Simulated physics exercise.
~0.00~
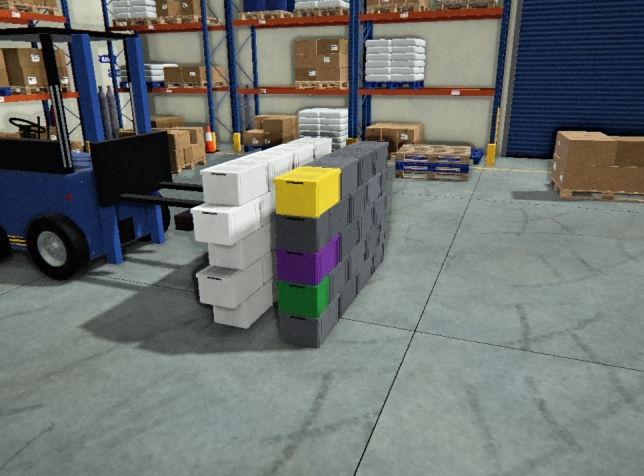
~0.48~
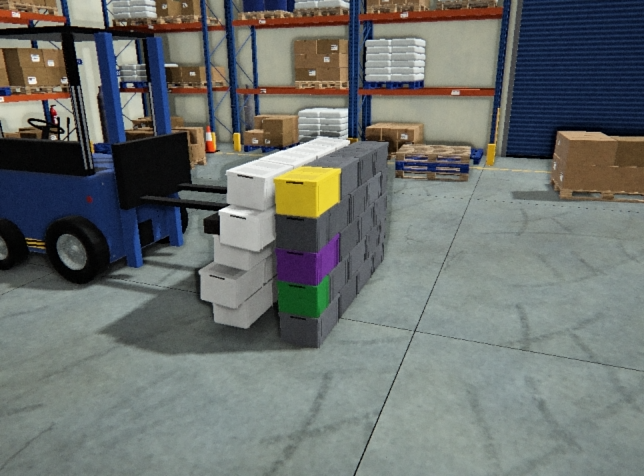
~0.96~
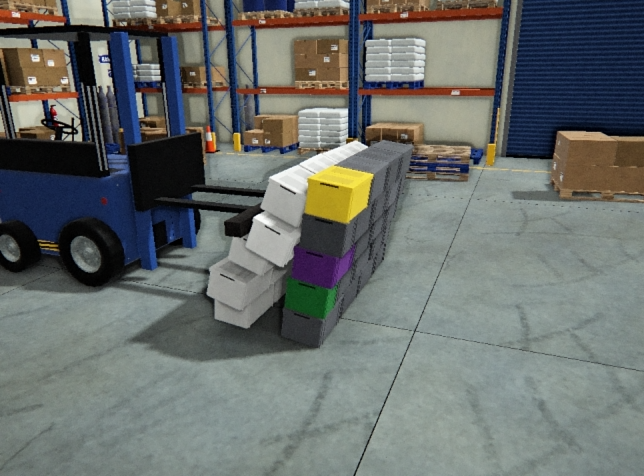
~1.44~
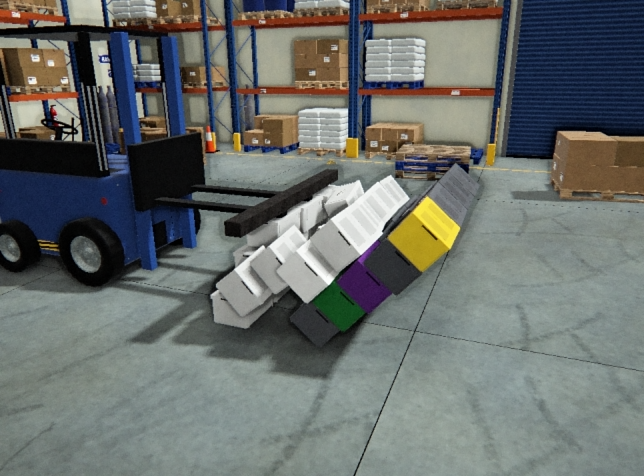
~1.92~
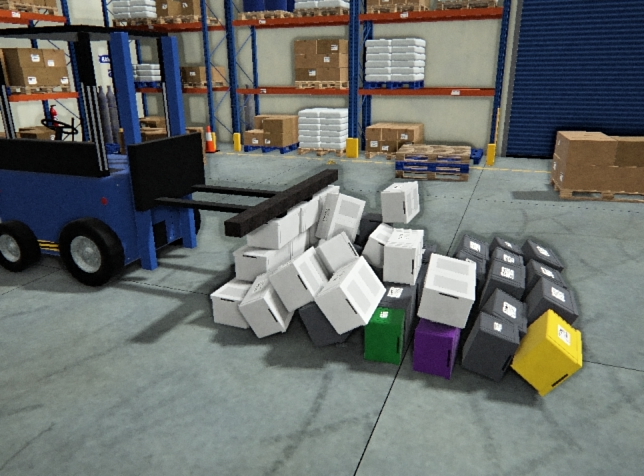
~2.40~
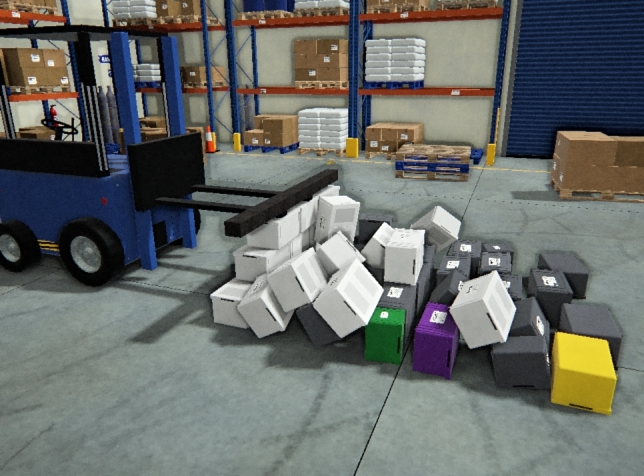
In a warehouse with stocked racks and a blue shutter behind, a still, raised view shows a pale wall of lidded totes beside a dark grey one, whose near end holds yellow, purple and green totes. From the left, a blue lift truck drives a dark beam on its forks into the pale wall. The pale totes shift and lean against the grey wall, which tilts right. The beam stops as both walls topple and spill across the floor. They end in a jumbled heap, purple and green on their sides, yellow upside down at the far right.
